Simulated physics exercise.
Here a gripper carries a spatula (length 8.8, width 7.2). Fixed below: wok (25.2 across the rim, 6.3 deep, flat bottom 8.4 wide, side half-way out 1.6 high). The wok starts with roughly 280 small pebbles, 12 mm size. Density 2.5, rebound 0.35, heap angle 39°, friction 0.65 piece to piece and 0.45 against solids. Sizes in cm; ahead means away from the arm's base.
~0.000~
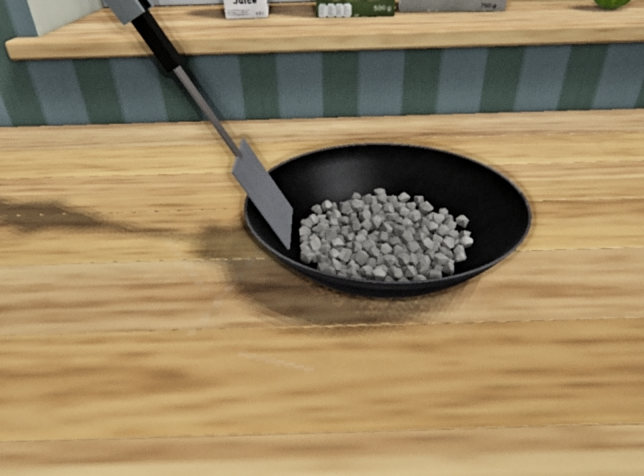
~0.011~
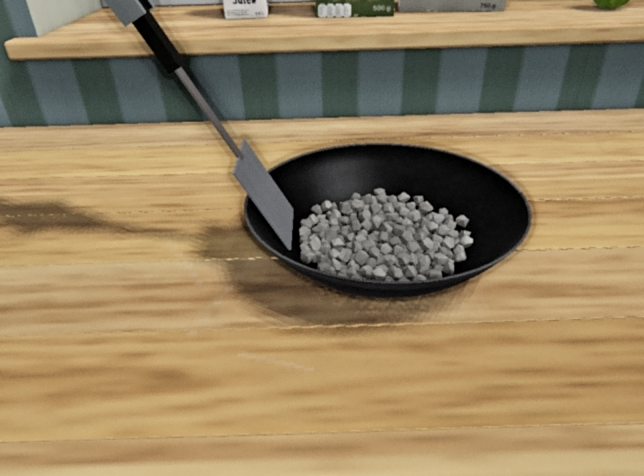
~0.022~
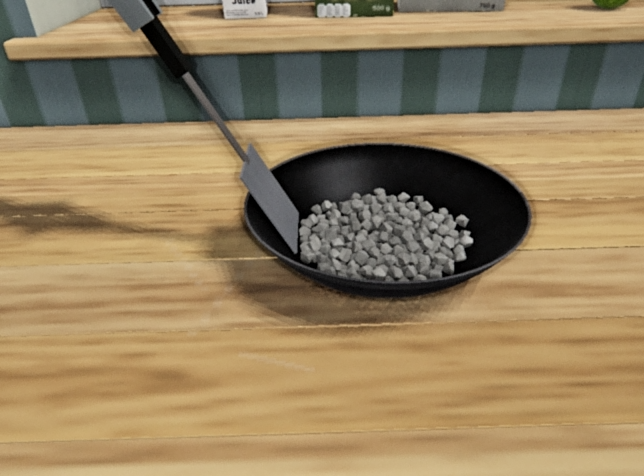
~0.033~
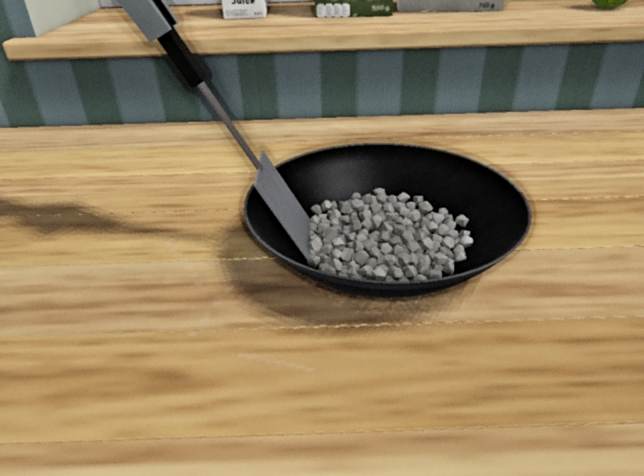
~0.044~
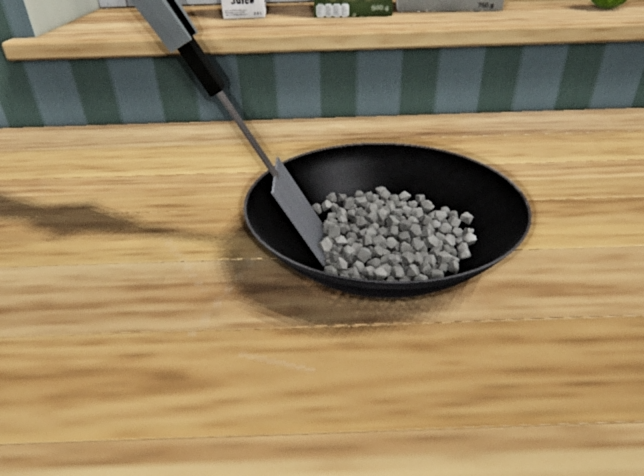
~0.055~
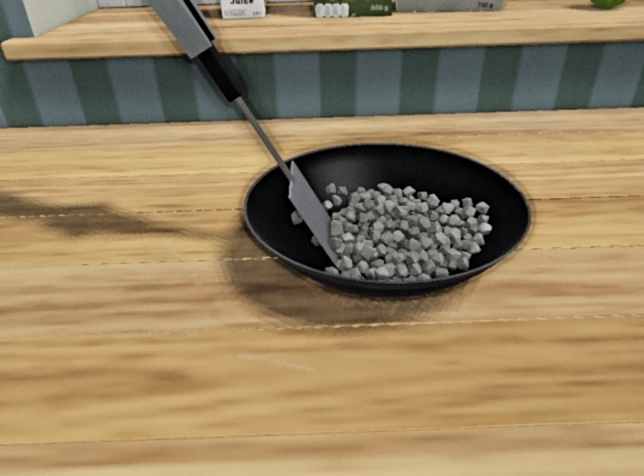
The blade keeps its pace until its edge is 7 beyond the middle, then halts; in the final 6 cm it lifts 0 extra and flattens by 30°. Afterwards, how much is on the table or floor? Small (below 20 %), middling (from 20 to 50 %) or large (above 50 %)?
Share on the table or floor: Middling (from 20 to 50 %).
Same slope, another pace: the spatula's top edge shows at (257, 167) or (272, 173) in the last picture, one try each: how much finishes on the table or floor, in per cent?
Some 15 and 20 per cent.
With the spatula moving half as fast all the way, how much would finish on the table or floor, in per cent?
Then about 15 per cent.
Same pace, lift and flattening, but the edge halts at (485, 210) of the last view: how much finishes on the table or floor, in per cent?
Some 55 per cent.
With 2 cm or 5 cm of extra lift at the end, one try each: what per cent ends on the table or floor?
About 30 and 30 per cent.
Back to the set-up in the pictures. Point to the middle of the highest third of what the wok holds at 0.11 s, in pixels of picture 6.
Around (467, 201).
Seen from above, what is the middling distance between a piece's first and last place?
Some 10 cm.
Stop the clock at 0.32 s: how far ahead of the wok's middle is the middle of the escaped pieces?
Roughly 20 cm.
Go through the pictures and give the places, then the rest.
In the first frame, spatula top edge at (238, 154), sloping 62°; upper third of the load around (383, 232), from x 305 to 465, top at y 195; 278 in the wok.
In the second frame, spatula top edge at (239, 155), sloping 62°; upper third of the load around (383, 232), from x 305 to 465, top at y 195.
In the third frame, spatula top edge at (245, 159), sloping 62°; upper third of the load around (383, 232), from x 305 to 465, top at y 195.
In the fourth frame, spatula top edge at (259, 166), sloping 62°; upper third of the load around (384, 231), from x 310 to 465, top at y 195.
In the fifth frame, spatula top edge at (275, 174), sloping 62°; upper third of the load around (384, 229), from x 305 to 470, top at y 190.
In the sixth frame, spatula top edge at (291, 178), sloping 62°; upper third of the load around (400, 222), from x 295 to 485, top at y 190; 278 in the wok.
After 0.08 s, sloping 62°, highest piece 8 above the table; 278 in the wok.
After 0.11 s, sloping 53°, highest piece 10 above the table; 268 in the wok, 10 on the blade or in flight.
After 0.32 s, sloping 32°, highest piece 13 above the table; 185 in the wok, 33 on the table or floor, 60 on the blade or in flight.
After 1.37 s, sloping 32°, highest piece 7 above the table; 184 in the wok, 94 on the table or floor.
At rest, 184 in the wok, 94 on the table or floor. That is 34 % on the table or floor.
